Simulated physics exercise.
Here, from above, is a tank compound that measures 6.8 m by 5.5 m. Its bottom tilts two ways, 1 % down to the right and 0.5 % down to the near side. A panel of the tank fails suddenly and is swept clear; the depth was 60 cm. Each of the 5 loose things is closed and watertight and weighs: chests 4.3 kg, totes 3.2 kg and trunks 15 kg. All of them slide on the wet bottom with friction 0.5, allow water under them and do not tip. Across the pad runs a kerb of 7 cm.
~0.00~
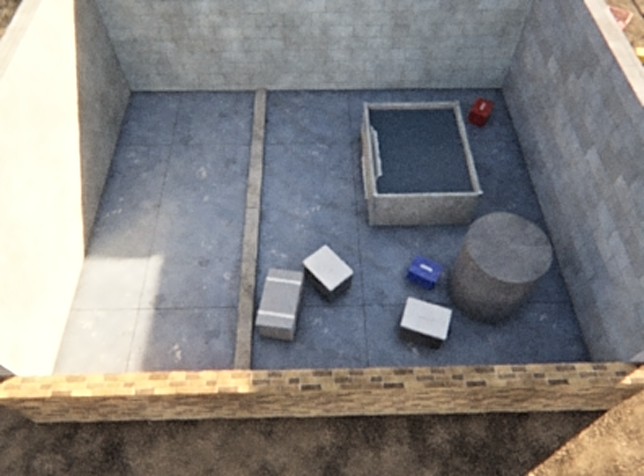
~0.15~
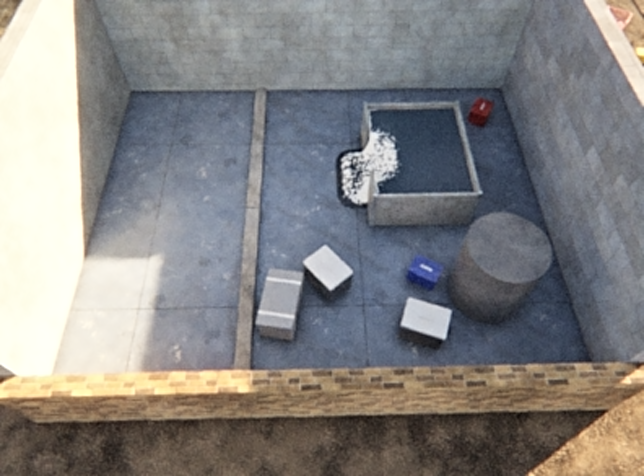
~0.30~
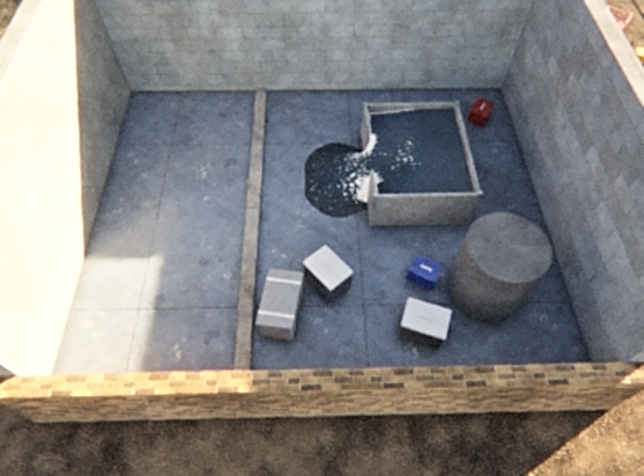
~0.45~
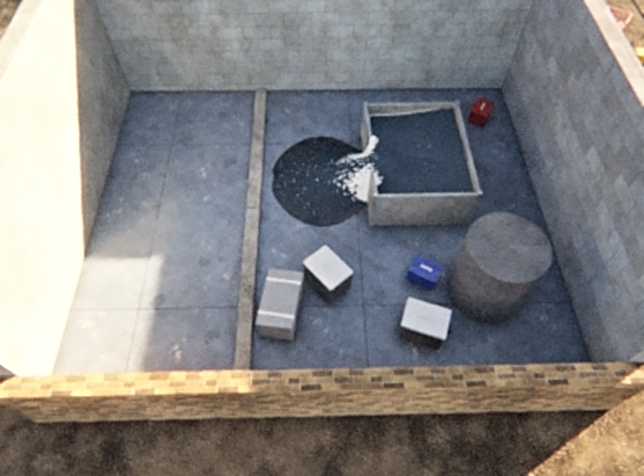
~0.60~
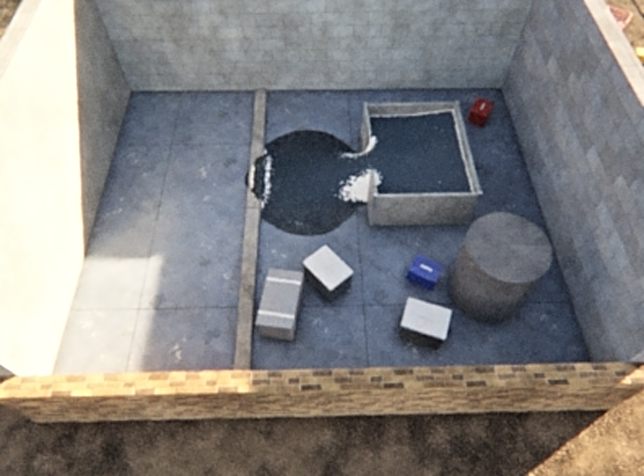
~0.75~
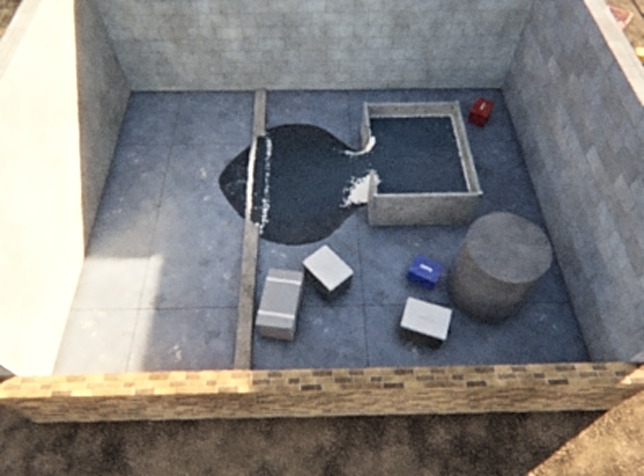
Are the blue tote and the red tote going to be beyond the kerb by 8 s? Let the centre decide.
Blue tote not across. Red tote not across.
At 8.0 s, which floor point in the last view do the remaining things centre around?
(439, 259).
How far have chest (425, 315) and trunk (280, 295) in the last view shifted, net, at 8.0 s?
The first is 40 cm from its start, the second 150 cm.
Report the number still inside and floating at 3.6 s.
Total: 0.
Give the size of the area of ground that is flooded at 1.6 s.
I'd put it close to 17 m2.
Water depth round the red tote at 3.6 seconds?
Roughly 0 cm deep.
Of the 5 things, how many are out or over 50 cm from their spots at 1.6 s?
The count is 0.
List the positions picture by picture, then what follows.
The blue tote at (426, 268), on the bottom; the red tote at (482, 107) rests on the ground; 2.5 m2 under water; 0 of 5 have shifted, in the first picture.
The blue tote at (426, 268) rests on the ground; the red tote at (482, 107), on the bottom; water covers 3.0 m2; 0 of 5 have shifted, in the second picture.
The blue tote at (426, 268) rests on the ground; the red tote at (482, 107), on the bottom; 3.7 m2 under water; 0 of 5 have shifted, in the third picture.
The blue tote at (426, 268), on the bottom; the red tote at (482, 107), on the bottom; water covers 4.6 m2; 0 of 5 have shifted, in the fourth picture.
The blue tote at (426, 268), on the bottom; the red tote at (482, 107) rests on the ground; water covers 5.5 m2; 0 of 5 have shifted, in the fifth picture.
The blue tote at (426, 268) rests on the ground; the red tote at (482, 107), on the bottom; 6.5 m2 under water; 0 of 5 have shifted, in the sixth picture.
After 1.6 s the blue tote is near (426, 268), 0.0 m from its start, aground; the red tote is near (482, 107), 0.0 m from its start, aground; 0 of 5 are over the mark; 0 afloat.
After 3.6 s the blue tote is near (426, 268), 0.0 m from its start, aground; the red tote is near (482, 107), 0.0 m from its start, aground; 0 of 5 are over the mark; 0 afloat.
After 5.6 s the blue tote is near (426, 268), 0.0 m from its start, aground; the red tote is near (483, 107), 0.0 m from its start, aground; 0 of 5 are over the mark; 0 afloat.
After 8.0 s the blue tote is near (428, 266), 0.0 m from its start, aground; the red tote is near (514, 126), 0.6 m from its start, afloat; 0 of 5 are over the mark; 3 afloat.
